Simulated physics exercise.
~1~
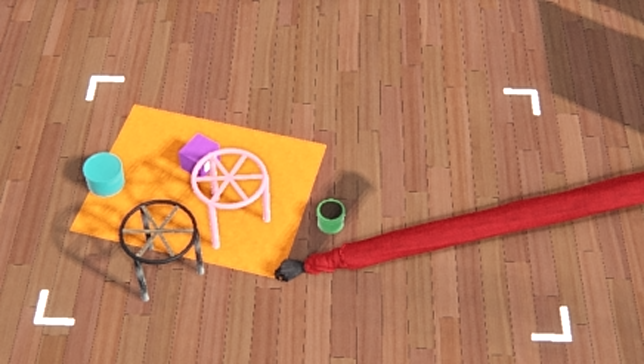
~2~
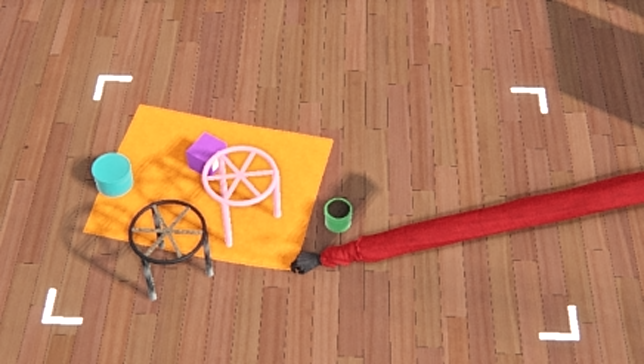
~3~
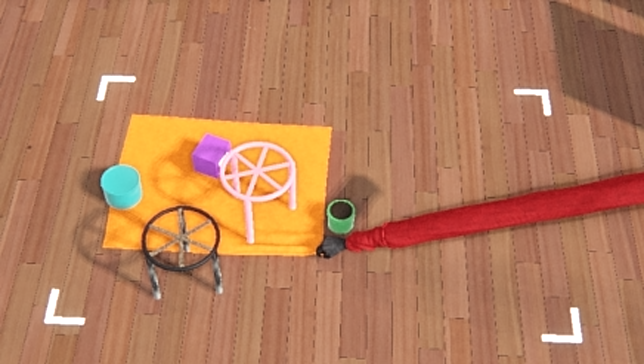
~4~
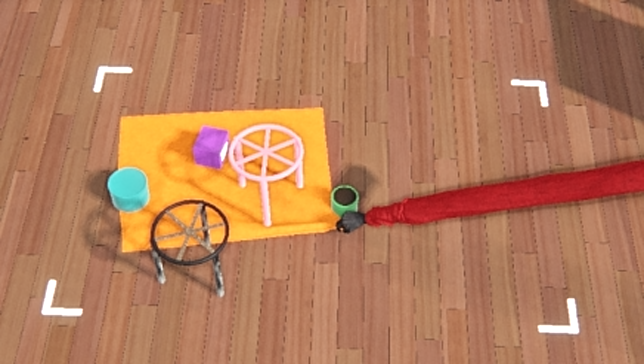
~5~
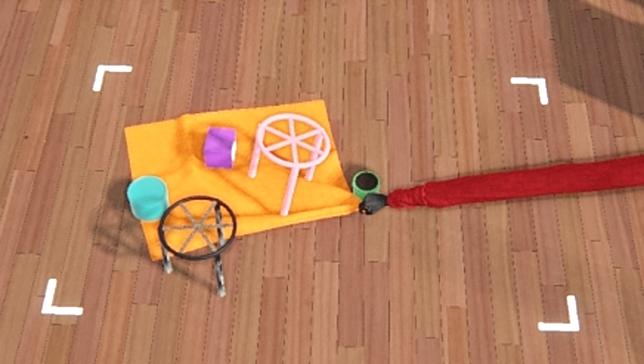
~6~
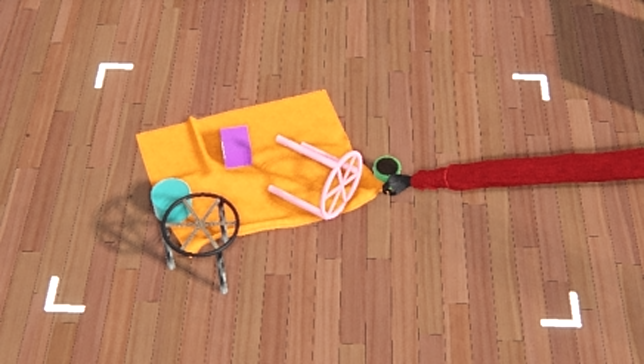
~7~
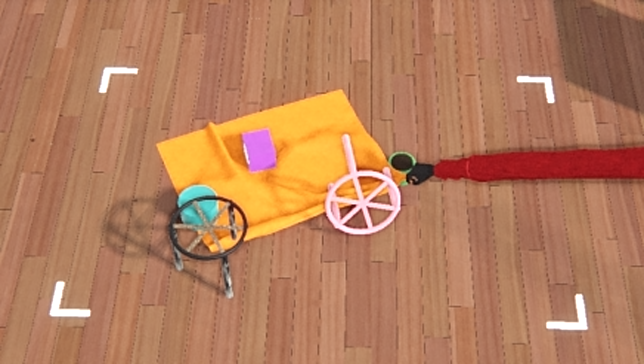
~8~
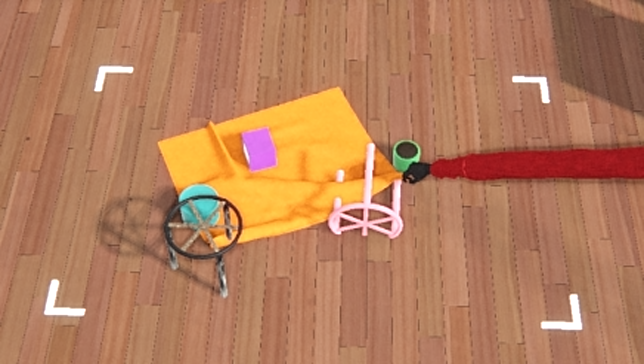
Red arm dragging an orange cloth rightward across a wooden floor, toppling the pink stool while the purple box shifts less.
